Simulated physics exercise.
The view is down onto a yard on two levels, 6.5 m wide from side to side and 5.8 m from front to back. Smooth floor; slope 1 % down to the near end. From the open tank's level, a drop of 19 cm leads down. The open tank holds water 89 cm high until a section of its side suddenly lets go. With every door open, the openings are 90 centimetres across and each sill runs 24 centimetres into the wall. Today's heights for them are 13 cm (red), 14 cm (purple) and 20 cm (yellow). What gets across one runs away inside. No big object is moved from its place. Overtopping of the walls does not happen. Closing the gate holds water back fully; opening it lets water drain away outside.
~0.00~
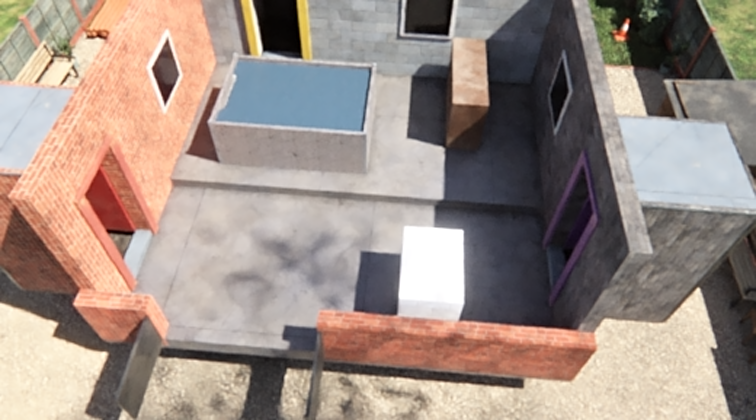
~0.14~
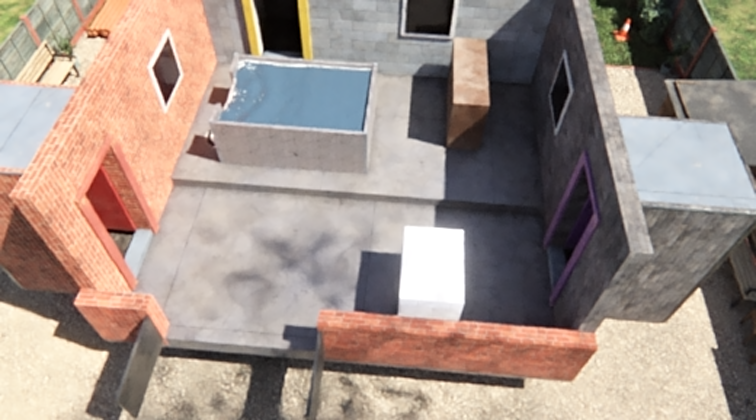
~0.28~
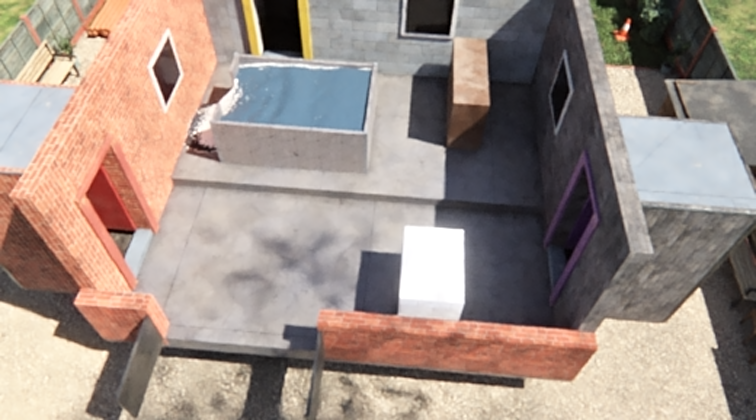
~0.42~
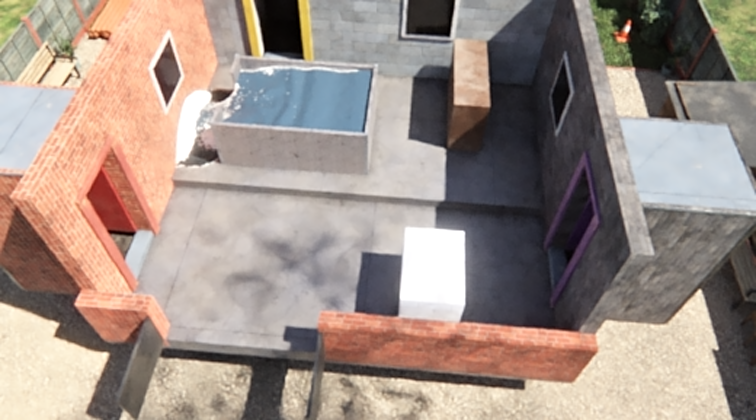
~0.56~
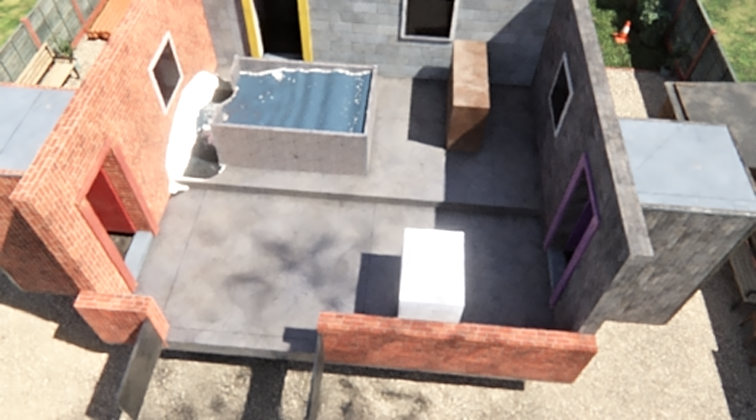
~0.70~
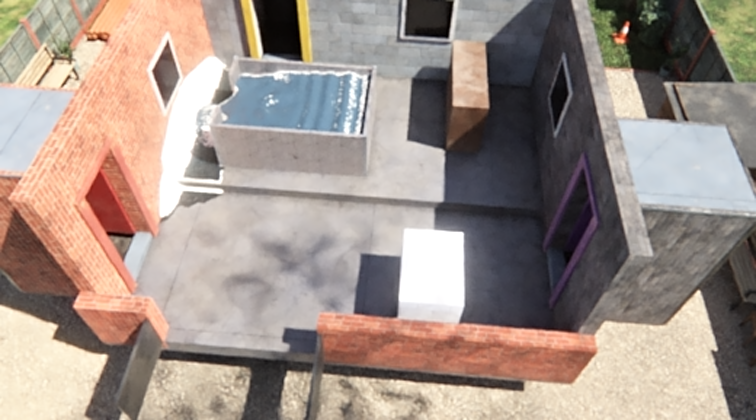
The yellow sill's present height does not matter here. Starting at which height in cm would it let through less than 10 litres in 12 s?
From about 19 cm upwards.
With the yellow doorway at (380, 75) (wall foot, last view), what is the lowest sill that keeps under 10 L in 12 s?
About 9.0 cm.
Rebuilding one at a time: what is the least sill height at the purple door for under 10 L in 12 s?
At purple, about 6.5 cm.
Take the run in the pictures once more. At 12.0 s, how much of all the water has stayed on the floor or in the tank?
About 60 in every hundred.
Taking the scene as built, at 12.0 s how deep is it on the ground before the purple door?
Depth: Near 9.5 cm.
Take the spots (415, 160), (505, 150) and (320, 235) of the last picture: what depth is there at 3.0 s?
About 0, 0 and 1 cm respectively.
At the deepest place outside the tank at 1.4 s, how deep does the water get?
About 68 cm at most.
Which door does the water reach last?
It would be the purple one.
After 1.4 s water covers 25 % of the floor, deepest (68 cm) near (192, 126); 16 cm at the yellow door, 0 litres in over its 20 cm sill.
After 3.0 s water covers 50 % of the floor, deepest (40 cm) near (192, 126); 19 cm at the yellow door, 6 litres in over its 20 cm sill.
After 12.0 s water covers 90 % of the floor, deepest (12 cm) near (337, 340); 5 cm at the yellow door, 8 litres in over its 20 cm sill.
At the yellow door as built, the water arrived by 1.1 s and peaked near 22 cm at 2.0 s.
Run again over the same 12 s with other heights there, 20 litres in over 16.5 cm, 4 litres over 22 cm. The limit of 10 litres is kept from about 19 cm up.
